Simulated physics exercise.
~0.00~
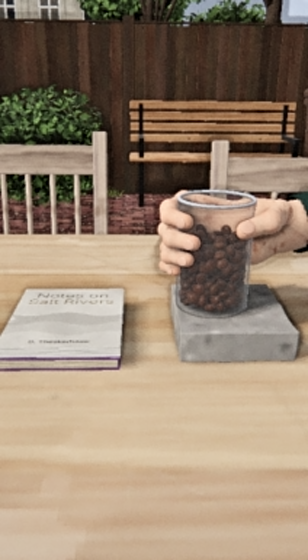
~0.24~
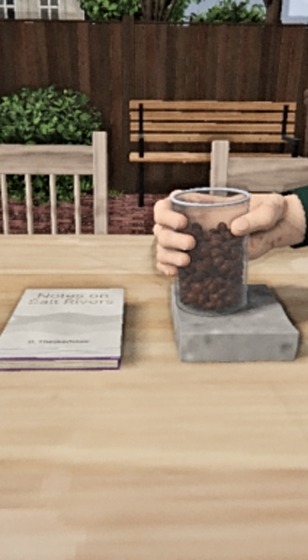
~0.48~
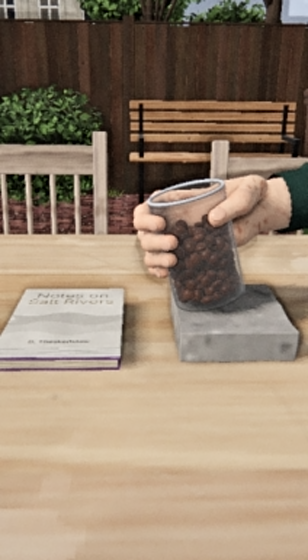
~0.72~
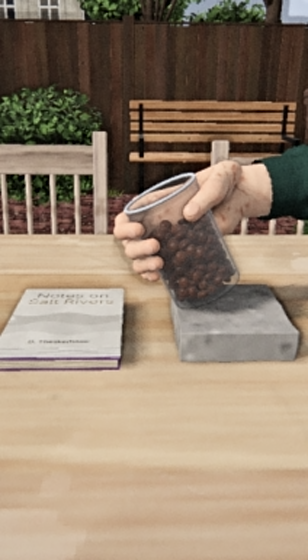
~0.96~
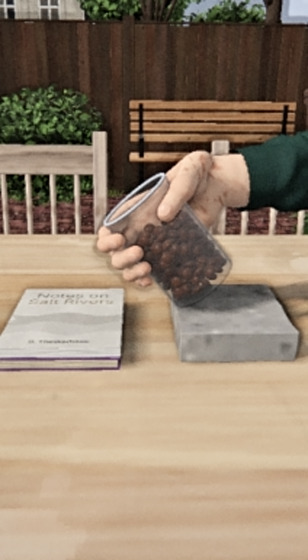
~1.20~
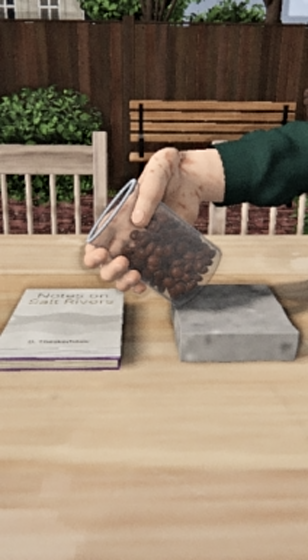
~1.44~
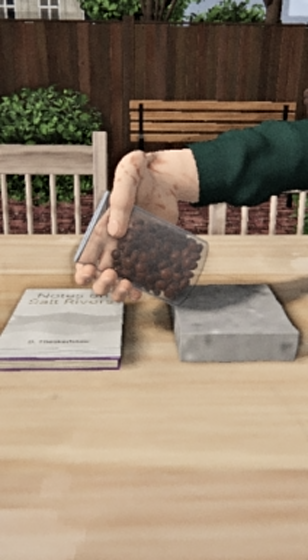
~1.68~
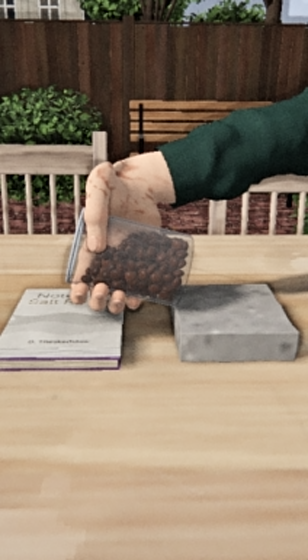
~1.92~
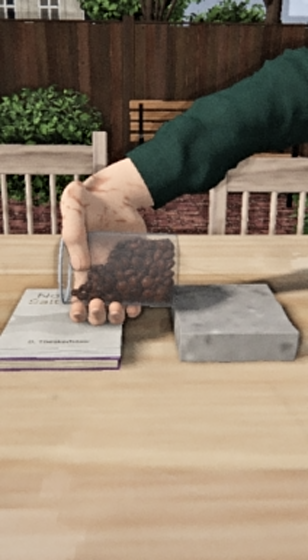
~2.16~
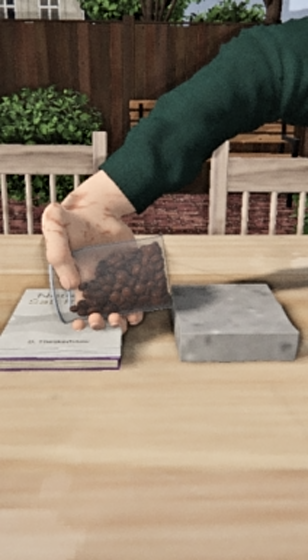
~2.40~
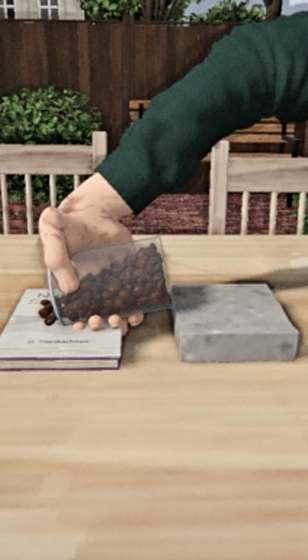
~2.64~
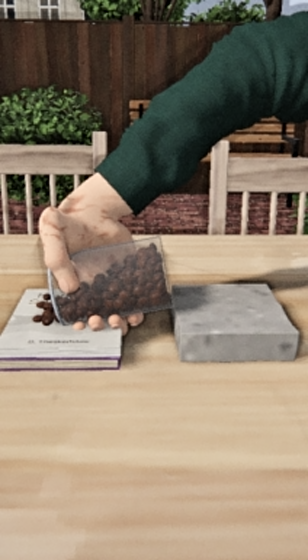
We see a hand in a green sleeve lift a clear jar of small dark brown pieces from a grey slab, tip it leftward onto its side, and lower it against a book, where a few pieces spill from its mouth onto the cover.
